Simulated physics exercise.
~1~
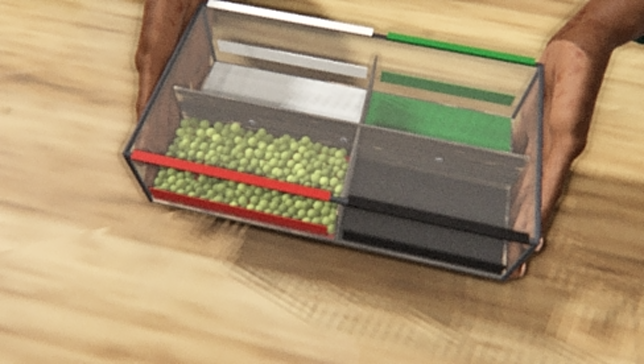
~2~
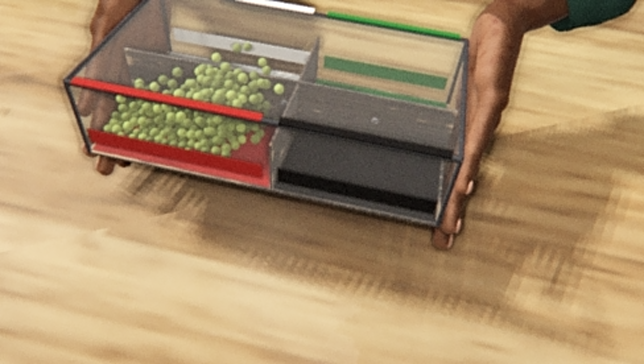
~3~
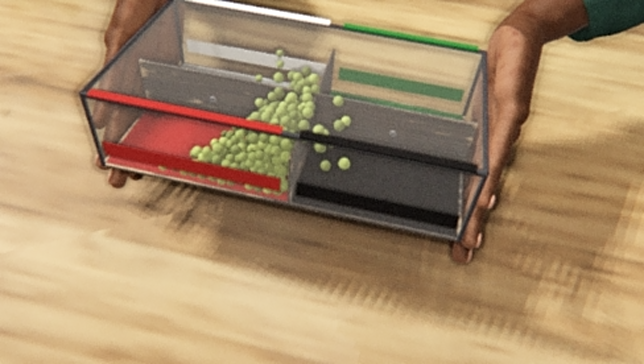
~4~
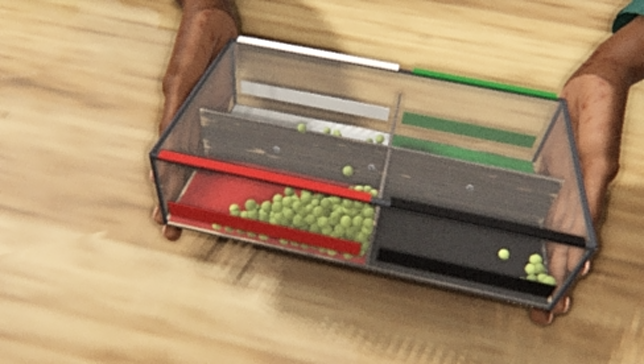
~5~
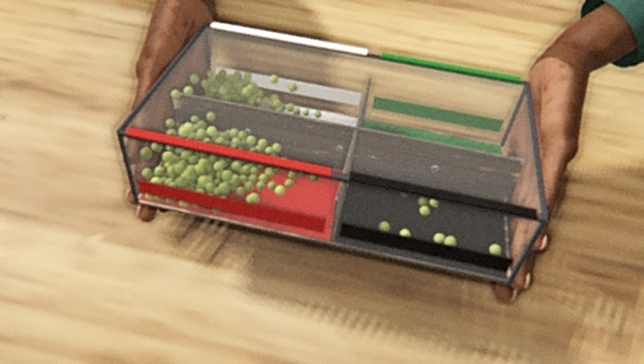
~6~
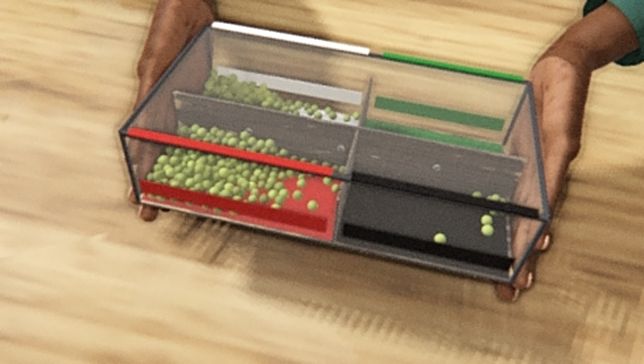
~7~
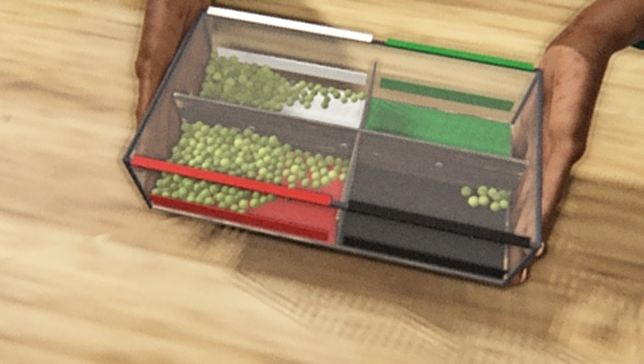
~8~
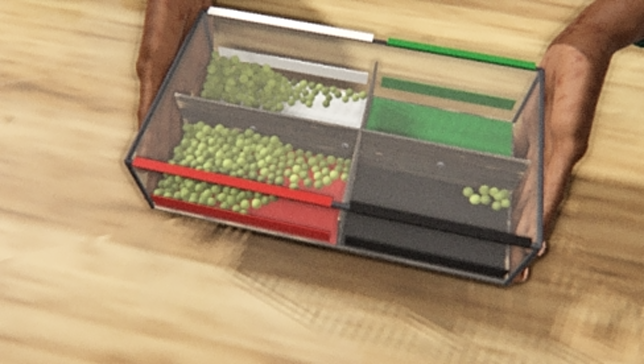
Green peas scattering from the red section as hands tilt and shake a clear divided box, settling mostly in red and white.
